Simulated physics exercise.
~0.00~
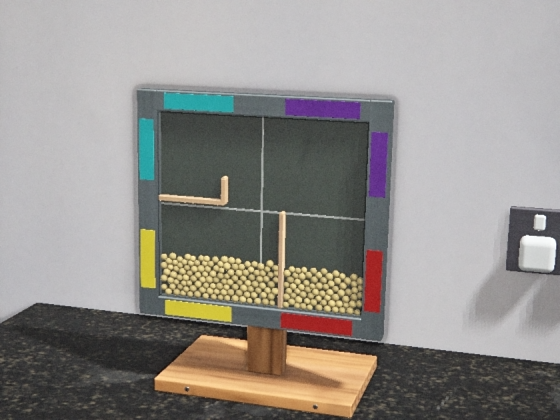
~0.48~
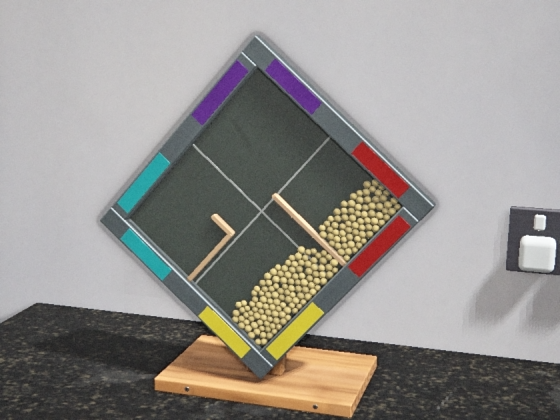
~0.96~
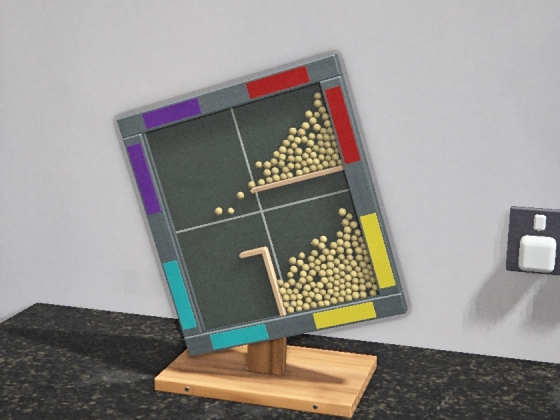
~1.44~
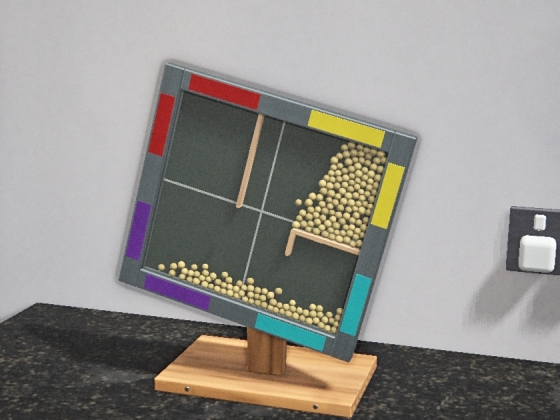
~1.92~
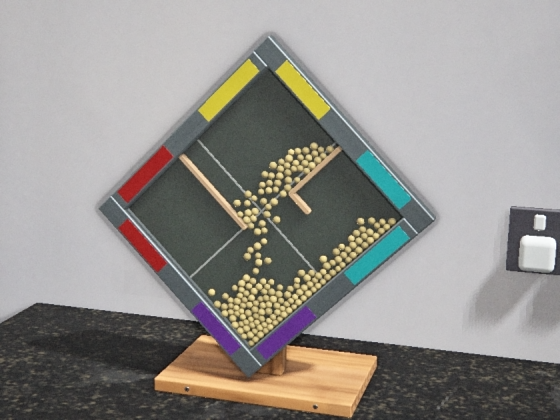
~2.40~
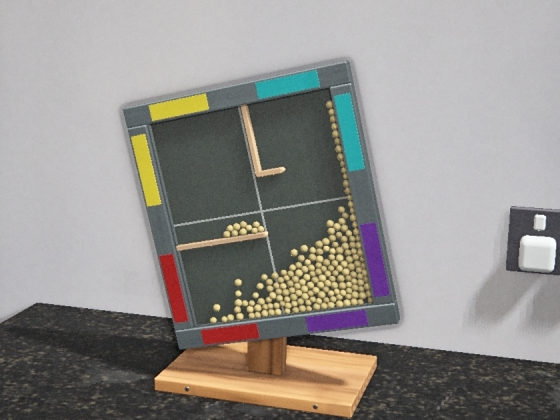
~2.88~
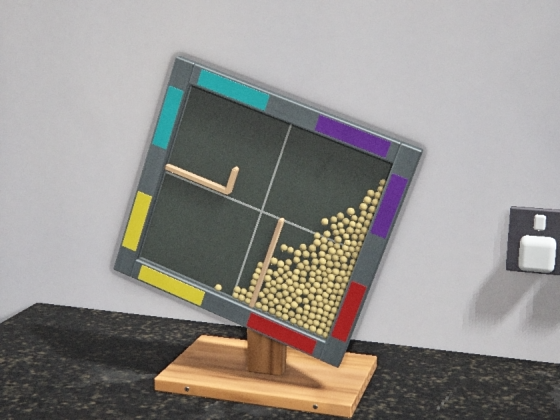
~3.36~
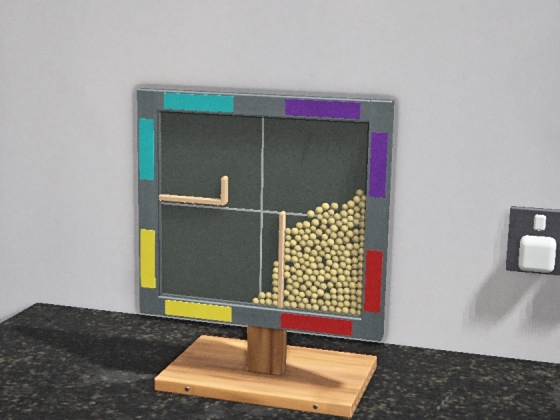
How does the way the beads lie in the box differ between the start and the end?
At the start the beads lie in a fairly level layer across the whole bottom of the box. At the end they are heaped on the right side, mostly in the lower right corner by the red marks, with the lower left nearly empty.
